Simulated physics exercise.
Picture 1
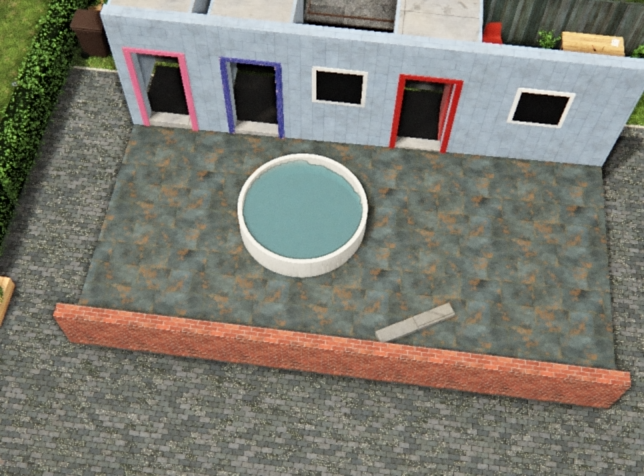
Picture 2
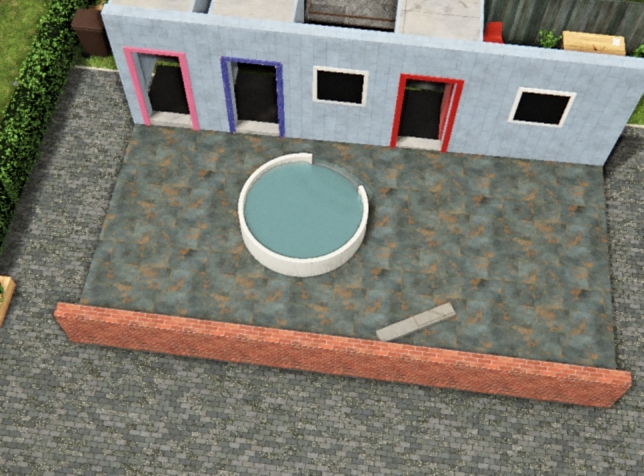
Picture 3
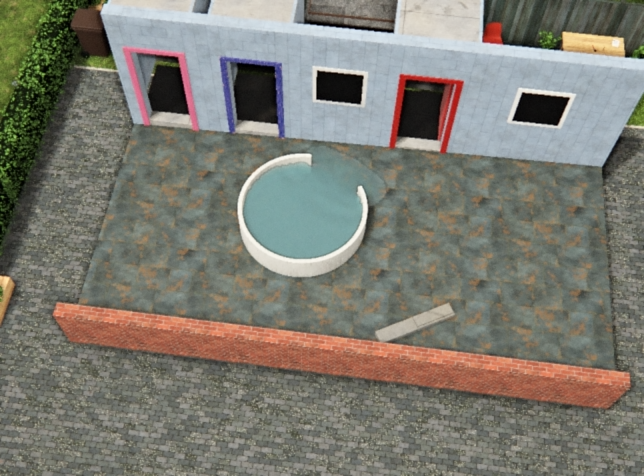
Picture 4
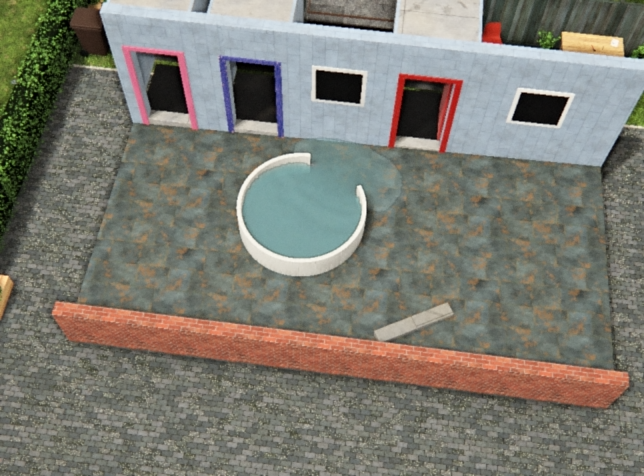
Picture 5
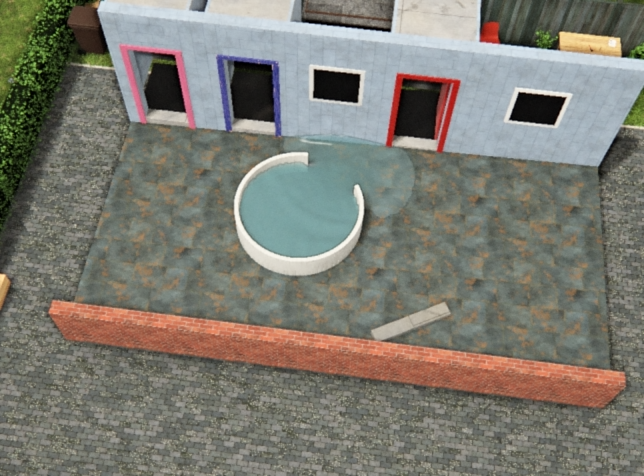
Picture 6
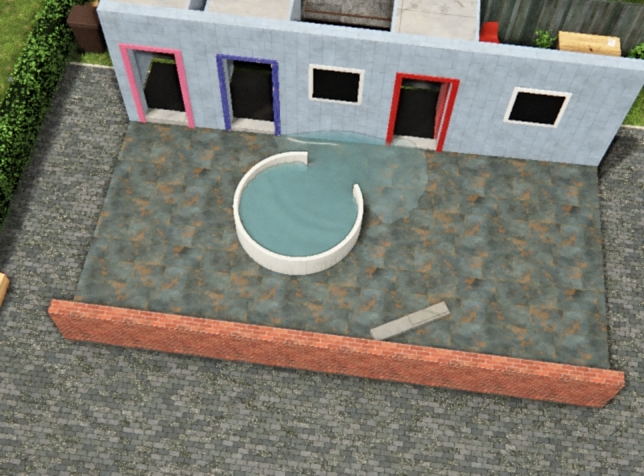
Round white pool opening at its far side, water pouring through the gap and spreading across the patio to the pale blue wall.
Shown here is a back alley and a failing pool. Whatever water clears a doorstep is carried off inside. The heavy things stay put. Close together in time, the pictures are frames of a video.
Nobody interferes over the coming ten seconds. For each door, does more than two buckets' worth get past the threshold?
Door by door: The blue door - no; the red door - yes; the pink door - no.
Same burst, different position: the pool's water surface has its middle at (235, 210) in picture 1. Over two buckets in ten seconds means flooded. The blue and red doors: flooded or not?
The blue door exceeds the threshold, and the red door stays within the threshold.
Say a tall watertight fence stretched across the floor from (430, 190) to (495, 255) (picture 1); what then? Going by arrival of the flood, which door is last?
Answer: The one in pink.
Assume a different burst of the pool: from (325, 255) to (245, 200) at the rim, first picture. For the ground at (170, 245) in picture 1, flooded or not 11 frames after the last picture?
It would be drenched.
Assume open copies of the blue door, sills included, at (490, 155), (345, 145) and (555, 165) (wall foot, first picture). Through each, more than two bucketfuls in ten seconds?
Result per door - within the limit; past the limit; within the limit.
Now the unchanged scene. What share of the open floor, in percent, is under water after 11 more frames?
Estimate: Some 25 in a hundred.
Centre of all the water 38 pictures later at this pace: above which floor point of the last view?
My pick is pixel (355, 207).
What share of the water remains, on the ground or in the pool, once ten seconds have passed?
The share not yet gone is roughly 58 percent.
A moment on, water covers 10 % of the floor; the blue door wet at the sill, nothing in, the red door under two buckets in, the pink door not reached.
Next, water covers 25 % of the floor; the blue door wet at the sill, nothing in, the red door over two buckets in, the pink door wet at the sill, nothing in.
Then, water covers 45 % of the floor; the blue door wet at the sill, nothing in, the red door over two buckets in, the pink door wet at the sill, nothing in.
Later, water covers 60 % of the floor; the blue door wet at the sill, nothing in, the red door far over two buckets in, the pink door wet at the sill, nothing in.
In the end, water covers 65 % of the floor; the blue door wet at the sill, nothing in, the red door far over two buckets in, the pink door wet at the sill, nothing in.
